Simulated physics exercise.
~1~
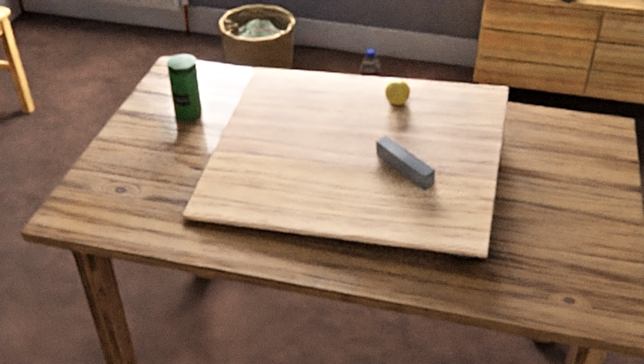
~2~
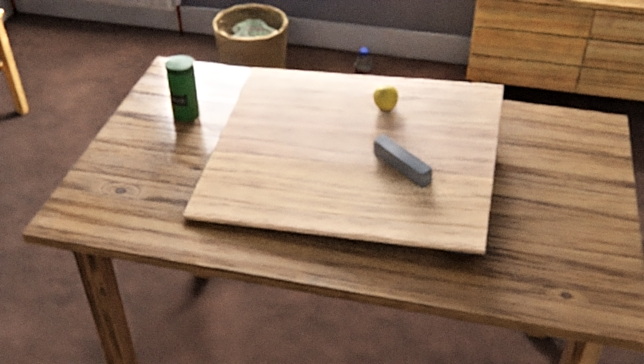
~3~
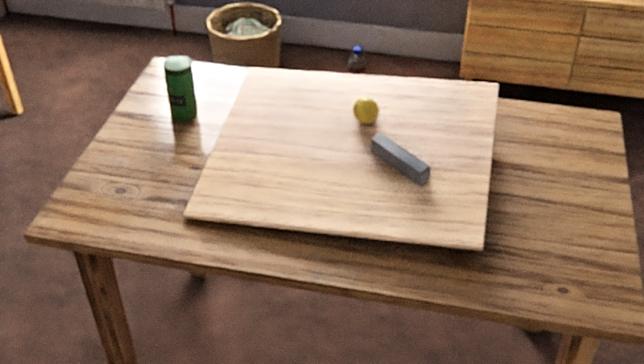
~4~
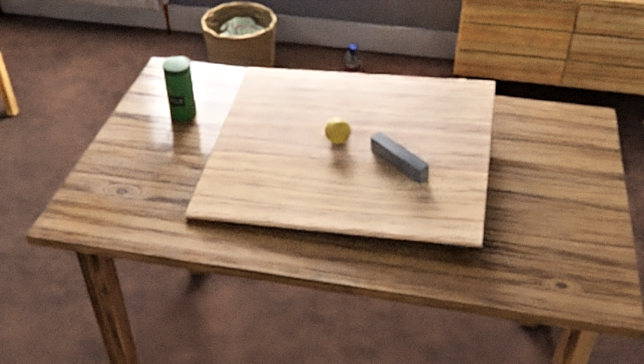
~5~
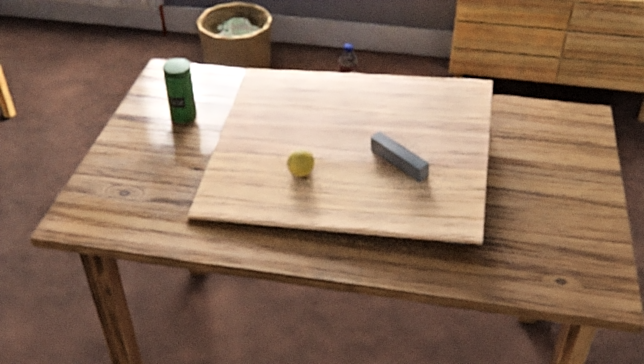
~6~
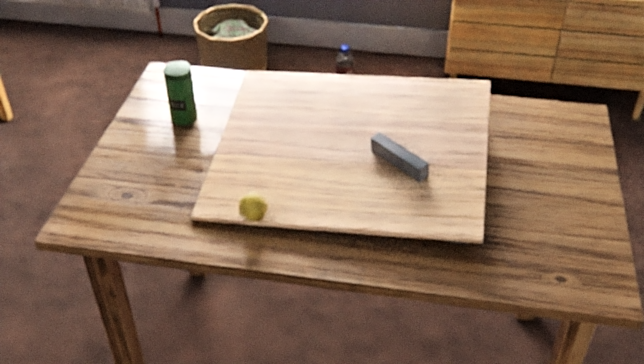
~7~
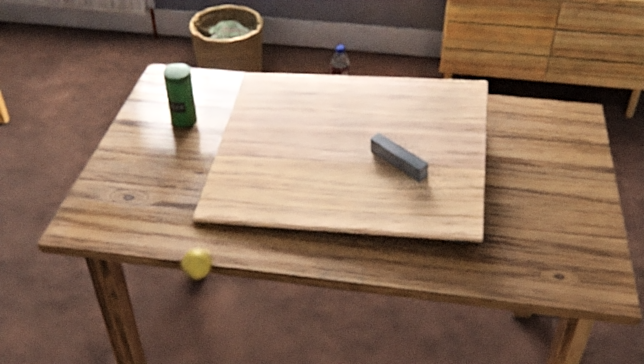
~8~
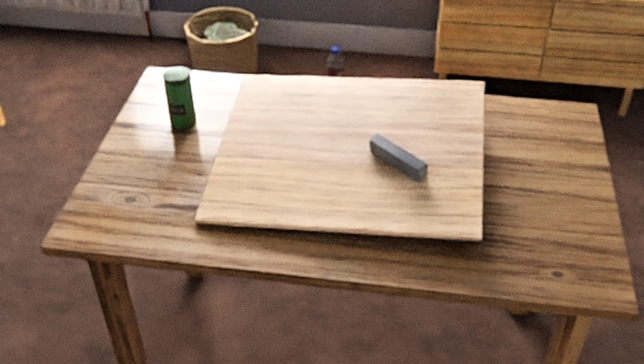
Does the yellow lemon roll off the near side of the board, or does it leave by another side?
The yellow lemon rolls off the near side of the board, toward the viewer and to the left.
Tilted wooden board on a table with a yellow lemon rolling past a grey block and off the near edge.
